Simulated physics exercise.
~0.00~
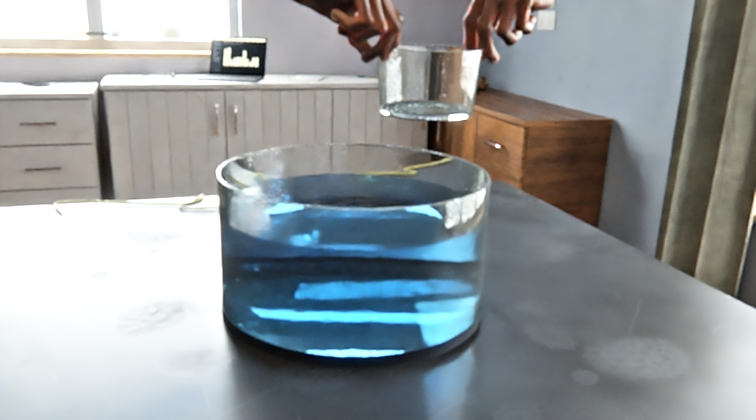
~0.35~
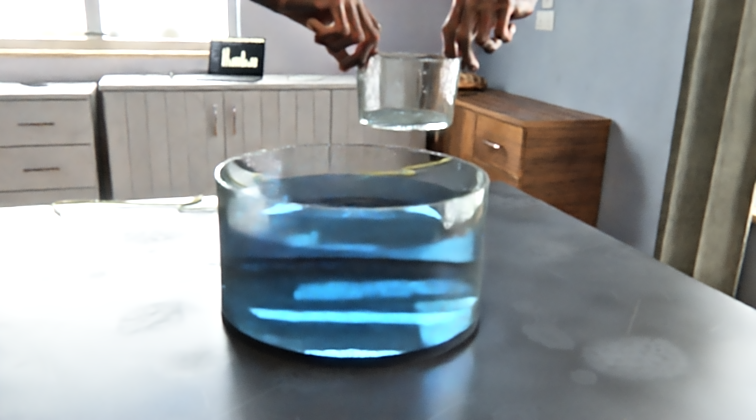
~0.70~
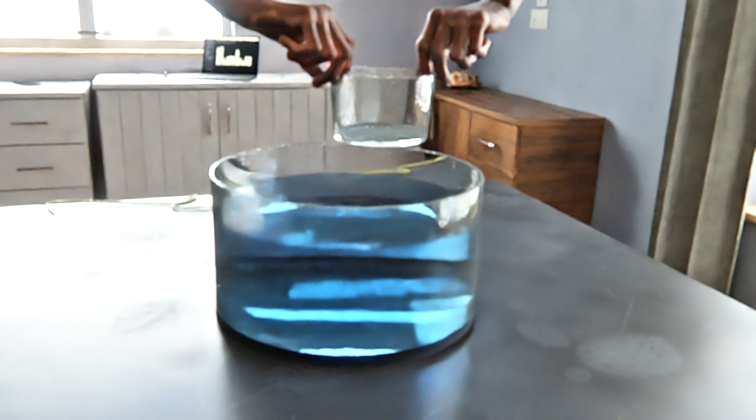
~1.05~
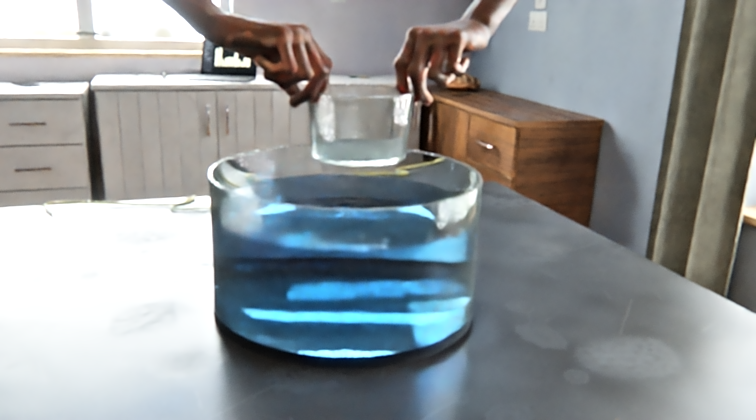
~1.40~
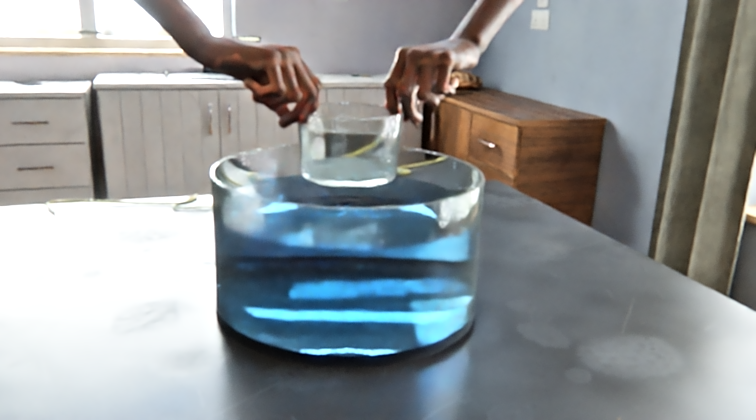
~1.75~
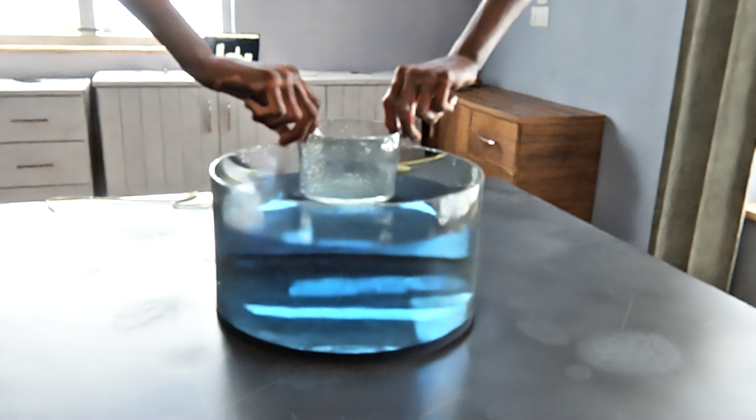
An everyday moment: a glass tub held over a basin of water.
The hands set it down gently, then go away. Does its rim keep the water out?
Yes, it stays afloat.
Around 2.2 s, the tub dips into the water.
Around 2.8 s, it bobs and steadies.
Around 5.0 s, the tub floats with about half of its side showing.
